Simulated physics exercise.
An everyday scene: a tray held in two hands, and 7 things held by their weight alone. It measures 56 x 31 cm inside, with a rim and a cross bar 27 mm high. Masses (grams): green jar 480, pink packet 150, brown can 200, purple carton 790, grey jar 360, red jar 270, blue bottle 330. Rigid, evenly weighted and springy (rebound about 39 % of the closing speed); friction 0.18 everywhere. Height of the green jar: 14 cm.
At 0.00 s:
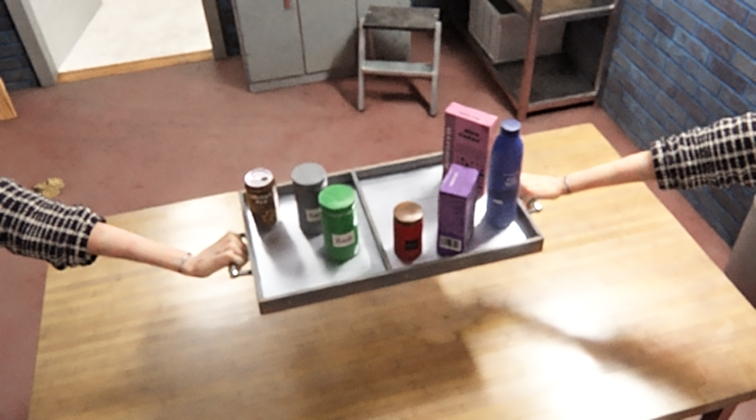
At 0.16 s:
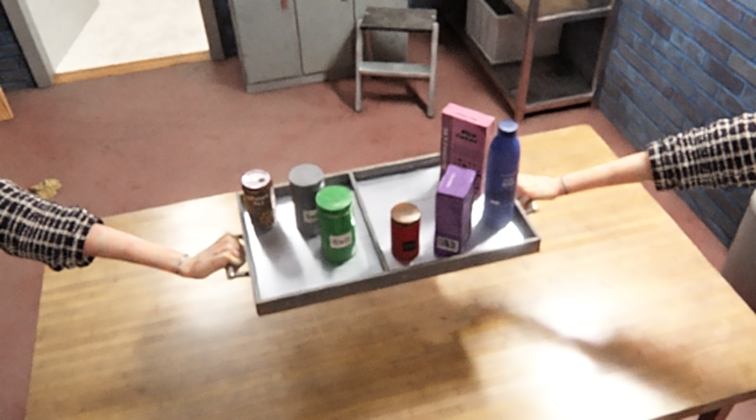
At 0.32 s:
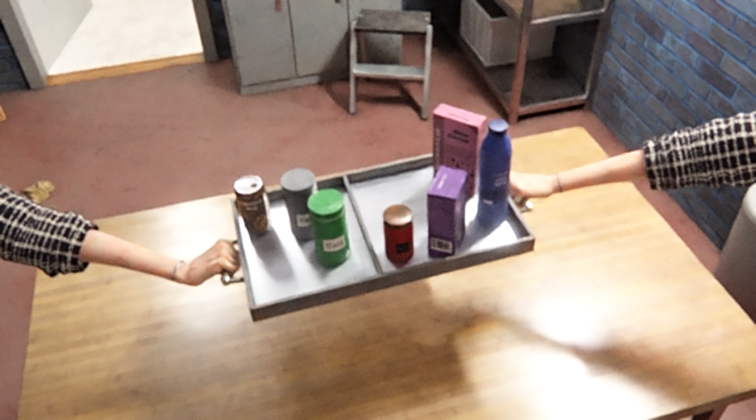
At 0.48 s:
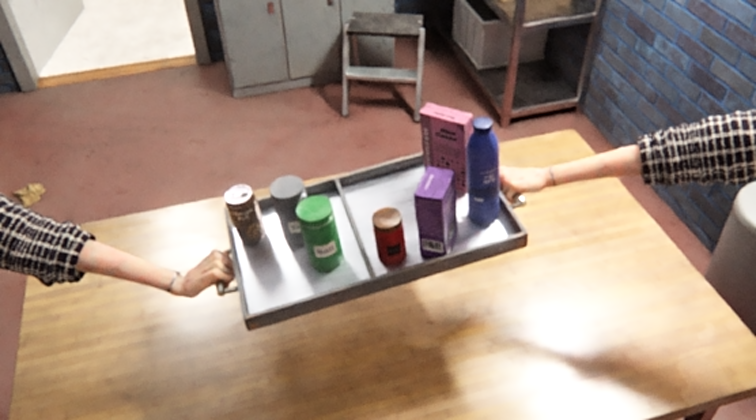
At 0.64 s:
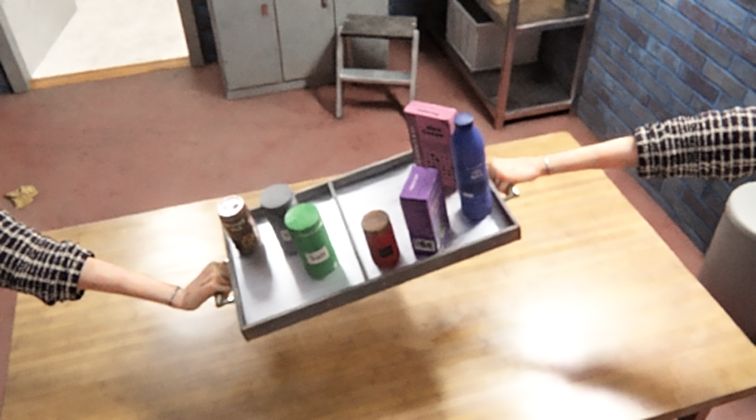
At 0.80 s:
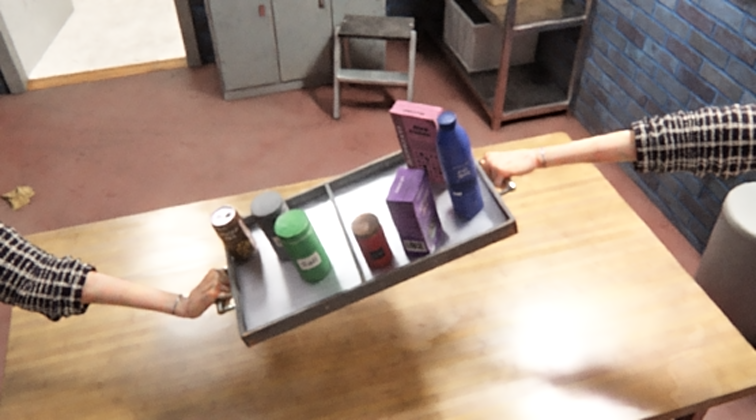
A divided grey tray holding jars, a can, two cartons and a blue bottle starts level above a wooden table, then tilts gradually down to the left as two hands grip its ends, the items leaning with it.
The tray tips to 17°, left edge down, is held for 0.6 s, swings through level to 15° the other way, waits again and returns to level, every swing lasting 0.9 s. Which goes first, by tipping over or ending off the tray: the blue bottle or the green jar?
It is the latter, the green jar.
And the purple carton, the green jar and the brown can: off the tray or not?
The purple carton ends off the tray; the green jar ends off the tray; the brown can is still on the tray.
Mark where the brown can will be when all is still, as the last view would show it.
Near (286, 185).
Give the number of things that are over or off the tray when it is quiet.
4 of them.
By 1.20 s, tilt 17°, left edge down; green jar rocked 6° off its seat near (241, 274); blue bottle 13 cm from its spot near (395, 184); pink packet 17 cm from its spot.
By 1.80 s, tilt 14°, left edge down; green jar now off the tray; blue bottle on its side near (314, 248); pink packet on its side.
By 2.60 s, tilt 15°, right edge down; blue bottle on its side near (298, 240); pink packet on its side; grey jar 8 cm from its spot.
By 3.40 s, tilt 12°, right edge down; purple carton now off the tray; blue bottle on its side near (298, 251); pink packet on its side.
When it is over (4.5 s), off the tray, green jar and purple carton; lying over on the tray, pink packet and blue bottle; not toppled but over 5 cm from the start, brown can and red jar; grey jar within 5 cm of the start. End places, in pixels of the last picture, blue bottle near (295, 264), green jar near (152, 373). Blue bottle went at 1.60 s; green jar went at 1.34 s.
